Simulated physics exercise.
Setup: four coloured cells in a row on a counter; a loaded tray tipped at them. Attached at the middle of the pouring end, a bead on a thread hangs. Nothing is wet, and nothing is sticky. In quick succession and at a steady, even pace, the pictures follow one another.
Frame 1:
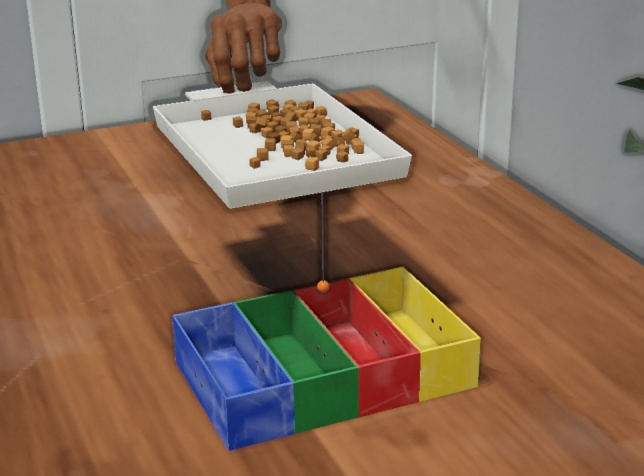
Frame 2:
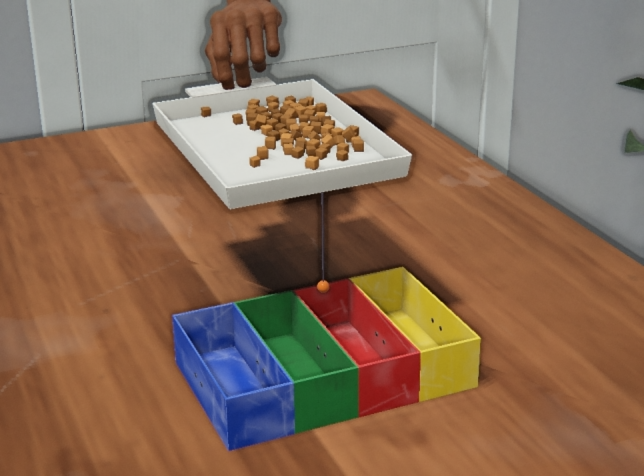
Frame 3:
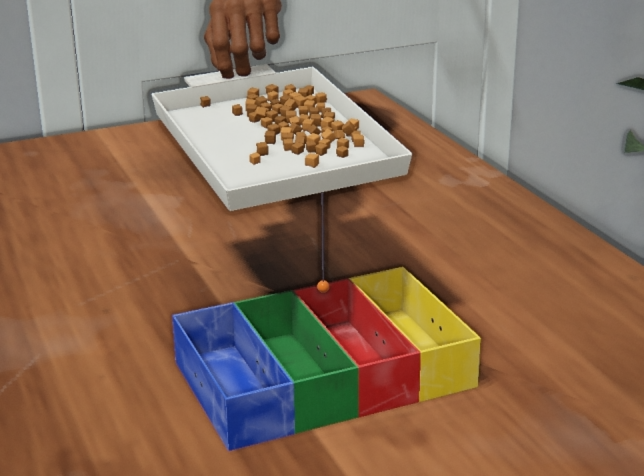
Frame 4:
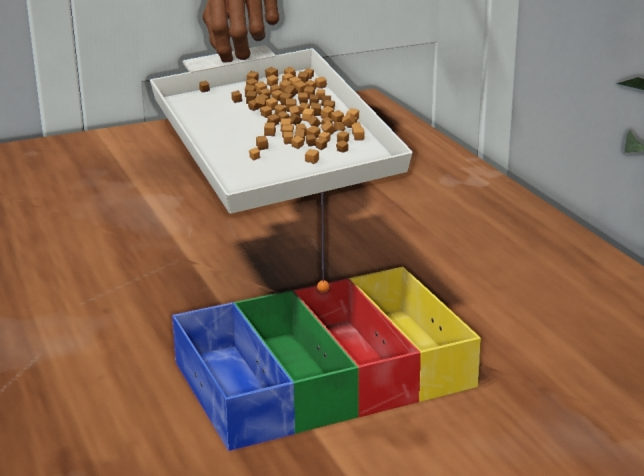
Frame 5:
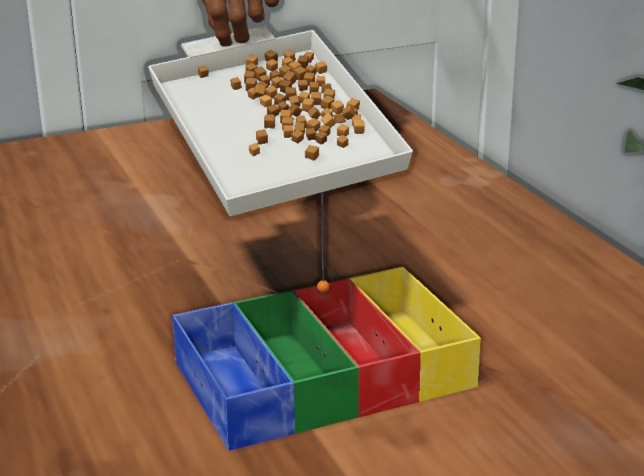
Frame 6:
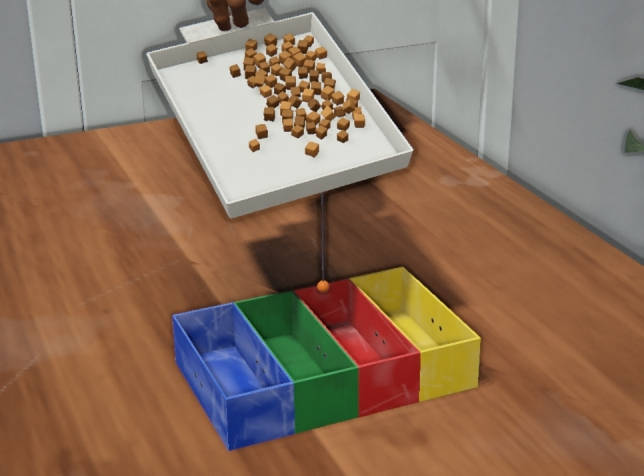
A hand at the back of a white tray of brown sugar cubes slowly raised that end, tilting the tray toward its front left corner above four coloured cells, while the cubes stayed bunched together.
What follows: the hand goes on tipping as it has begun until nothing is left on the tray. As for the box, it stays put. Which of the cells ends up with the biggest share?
Green.
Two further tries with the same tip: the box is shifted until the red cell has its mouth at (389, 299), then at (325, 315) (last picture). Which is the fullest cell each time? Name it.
With the first placing it's the cell in blue, with the second it's the green cell.
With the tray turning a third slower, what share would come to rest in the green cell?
Close to 50 per cent.
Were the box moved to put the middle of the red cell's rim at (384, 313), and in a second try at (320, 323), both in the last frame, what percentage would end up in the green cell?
About 30 per cent, then about 60 per cent.
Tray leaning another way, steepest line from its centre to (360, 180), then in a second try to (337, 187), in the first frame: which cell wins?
Well, with the first heading it's the yellow one, and with the second it's that yellow cell.
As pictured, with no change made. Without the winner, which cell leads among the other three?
The cell in second spot is the blue one.
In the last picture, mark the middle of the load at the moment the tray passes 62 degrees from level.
Close to (283, 171).
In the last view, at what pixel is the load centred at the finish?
(286, 380).
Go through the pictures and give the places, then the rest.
In the first frame, corners of the pouring end at (229, 185) and (407, 155), level; middle of the load at (295, 132), brown sugar cubes; bead on its thread at (323, 287); blue cell at (260, 411); green cell at (326, 395); red cell at (389, 379); yellow cell at (449, 364).
In the second frame, corners of the pouring end at (229, 186) and (407, 154), level; middle of the load at (295, 130).
In the third frame, corners of the pouring end at (229, 189) and (407, 153), tipped barely, lowest at the left corner; middle of the load at (295, 123).
In the fourth frame, corners of the pouring end at (229, 192) and (407, 151), tipped a little, lowest at the left corner; middle of the load at (295, 112).
In the fifth frame, corners of the pouring end at (229, 196) and (408, 150), tipped clearly, lowest at the left corner; middle of the load at (295, 102).
In the sixth frame, corners of the pouring end at (229, 200) and (408, 149), tipped clearly, lowest at the left corner; middle of the load at (296, 92); blue cell at (260, 411); green cell at (326, 395); red cell at (389, 379); yellow cell at (449, 364).
Soon, tray tipped steeply; nearly all on the tray; a stray few falling or outside the box.
A while on, tray tipped right over; most on the tray; a small part in the blue cell; a small part in the green cell.
Towards the end, tray tipped past a quarter turn; about half in the green cell; about a third in the blue cell; about a quarter in the red cell.
Finally, tray tipped past a quarter turn; about half in the green cell; about a third in the blue cell; about a quarter in the red cell; none in the yellow cell.
